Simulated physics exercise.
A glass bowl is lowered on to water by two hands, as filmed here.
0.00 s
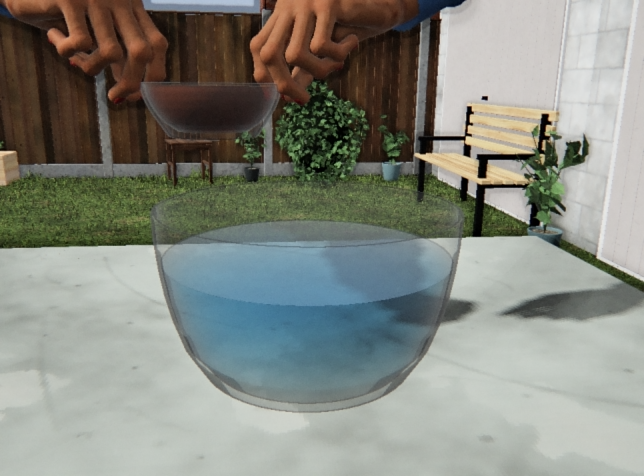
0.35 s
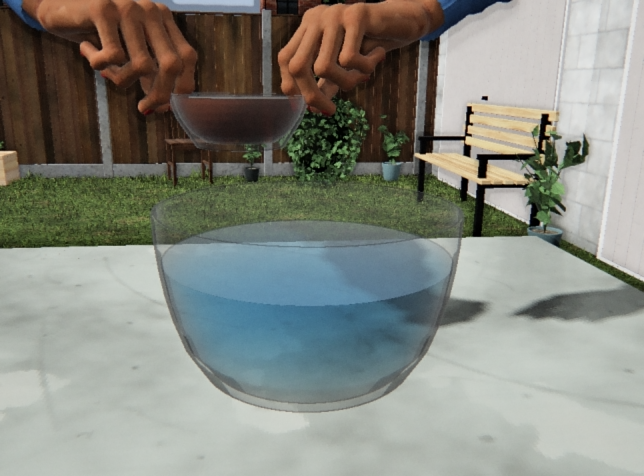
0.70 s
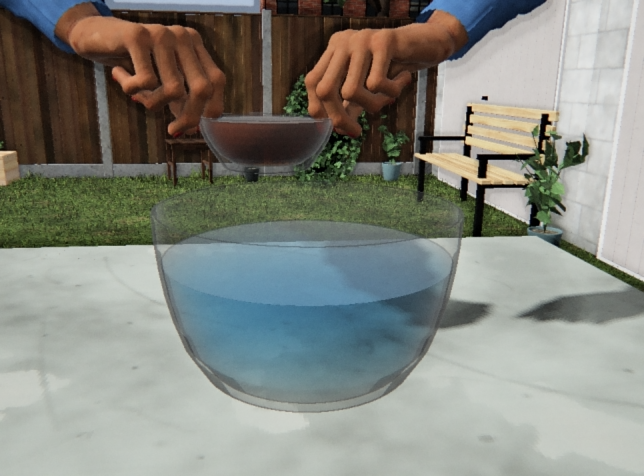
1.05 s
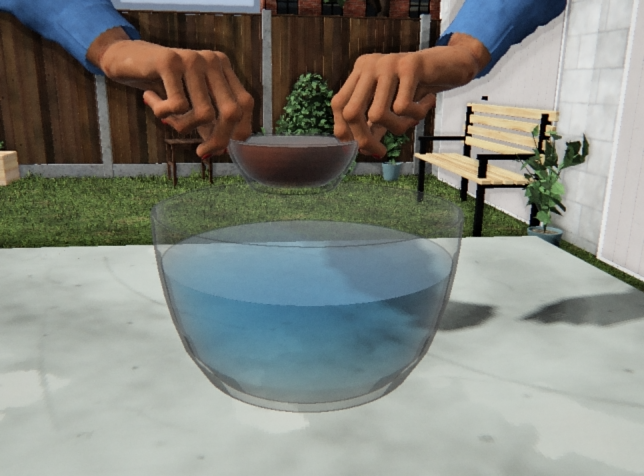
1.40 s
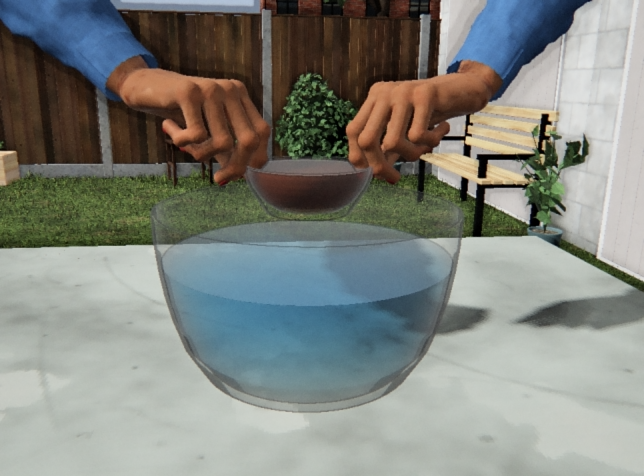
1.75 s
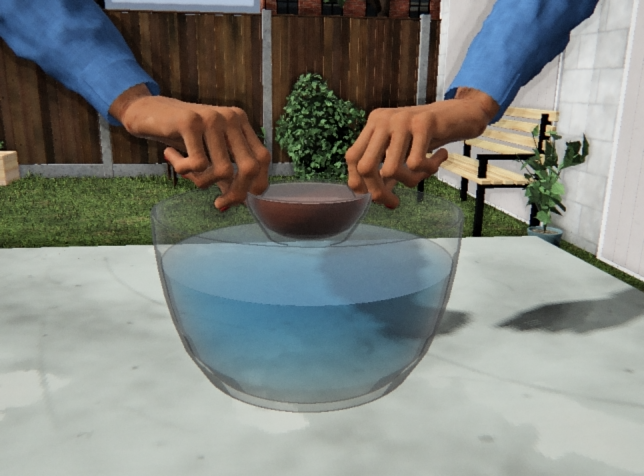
A small glass bowl nearly full of dark reddish-brown liquid, held by two hands in blue sleeves, moves right and downward over a large clear tub of blue water in a backyard, then lowers to just above the surface.
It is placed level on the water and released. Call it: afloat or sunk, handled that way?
Sunk.
After 2.2 s, the bowl dips into the water.
After 2.8 s, water pours in over its rim.
After 5.0 s, the bowl lies on the bottom.
